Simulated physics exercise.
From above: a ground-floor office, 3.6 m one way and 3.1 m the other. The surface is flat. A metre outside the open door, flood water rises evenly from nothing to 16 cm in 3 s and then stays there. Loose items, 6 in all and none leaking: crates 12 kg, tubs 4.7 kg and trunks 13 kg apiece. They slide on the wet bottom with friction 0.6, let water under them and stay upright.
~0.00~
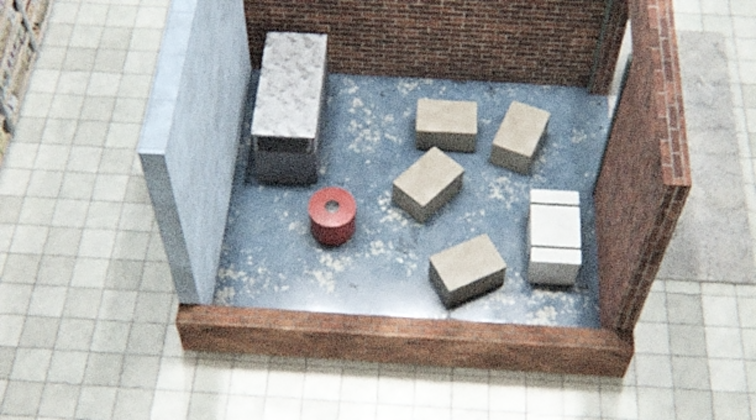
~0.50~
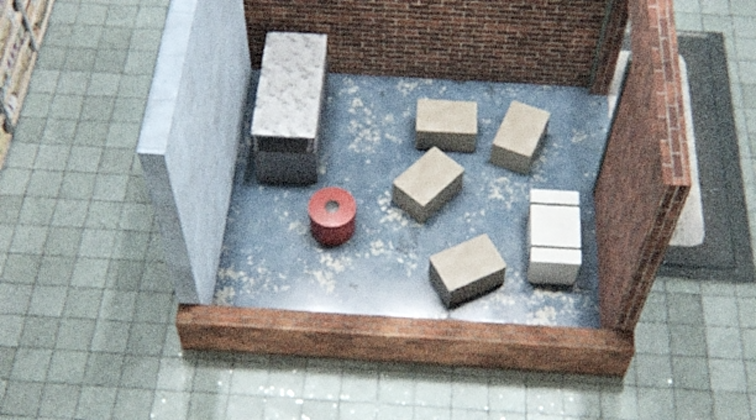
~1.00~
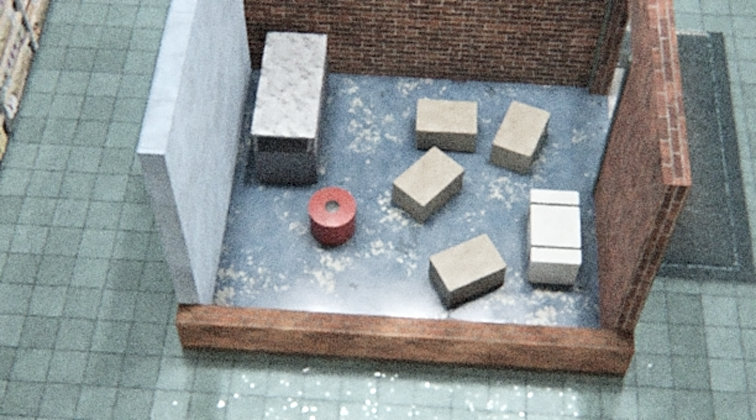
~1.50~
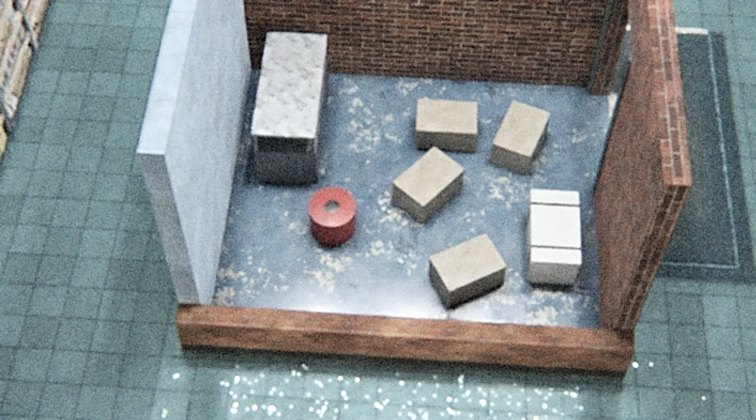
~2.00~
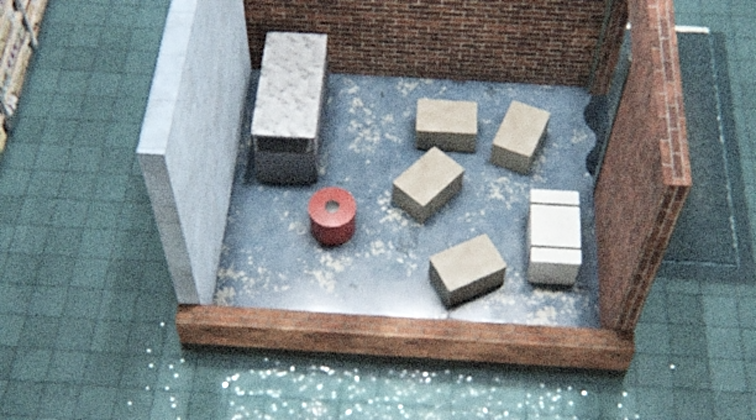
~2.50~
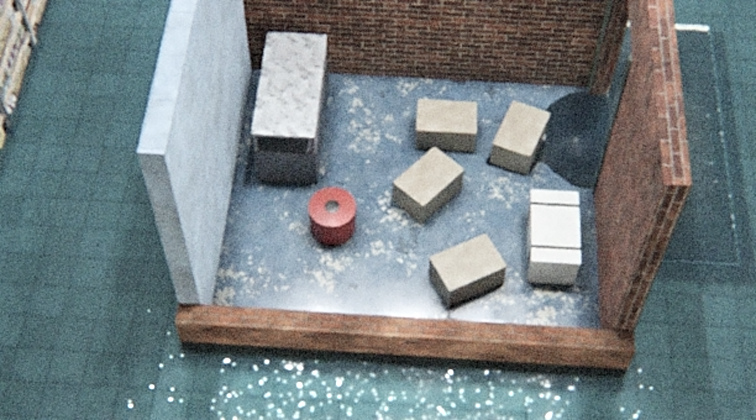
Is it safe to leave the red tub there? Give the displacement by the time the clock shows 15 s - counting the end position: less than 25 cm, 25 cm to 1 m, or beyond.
The red tub moves a short way.
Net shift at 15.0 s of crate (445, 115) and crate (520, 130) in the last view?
In that order: 200 cm, 30 cm.
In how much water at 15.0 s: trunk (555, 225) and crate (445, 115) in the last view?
About 12 and 13 cm.
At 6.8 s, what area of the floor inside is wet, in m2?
About 9.5 m2.
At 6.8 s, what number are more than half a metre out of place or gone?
By then 2.
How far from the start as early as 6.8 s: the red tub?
About 40 cm.
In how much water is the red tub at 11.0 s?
About 12 cm.
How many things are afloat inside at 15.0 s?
I count 6.
After 3.5 s the red tub is near (332, 207), 0.0 m from its start, aground; 0 afloat.
After 6.8 s the red tub is near (319, 242), 0.4 m from its start, afloat; 4 afloat.
After 11.0 s the red tub is near (248, 211), 0.8 m from its start, afloat; 6 afloat.
After 15.0 s the red tub is near (355, 233), 0.4 m from its start, afloat; 6 afloat.
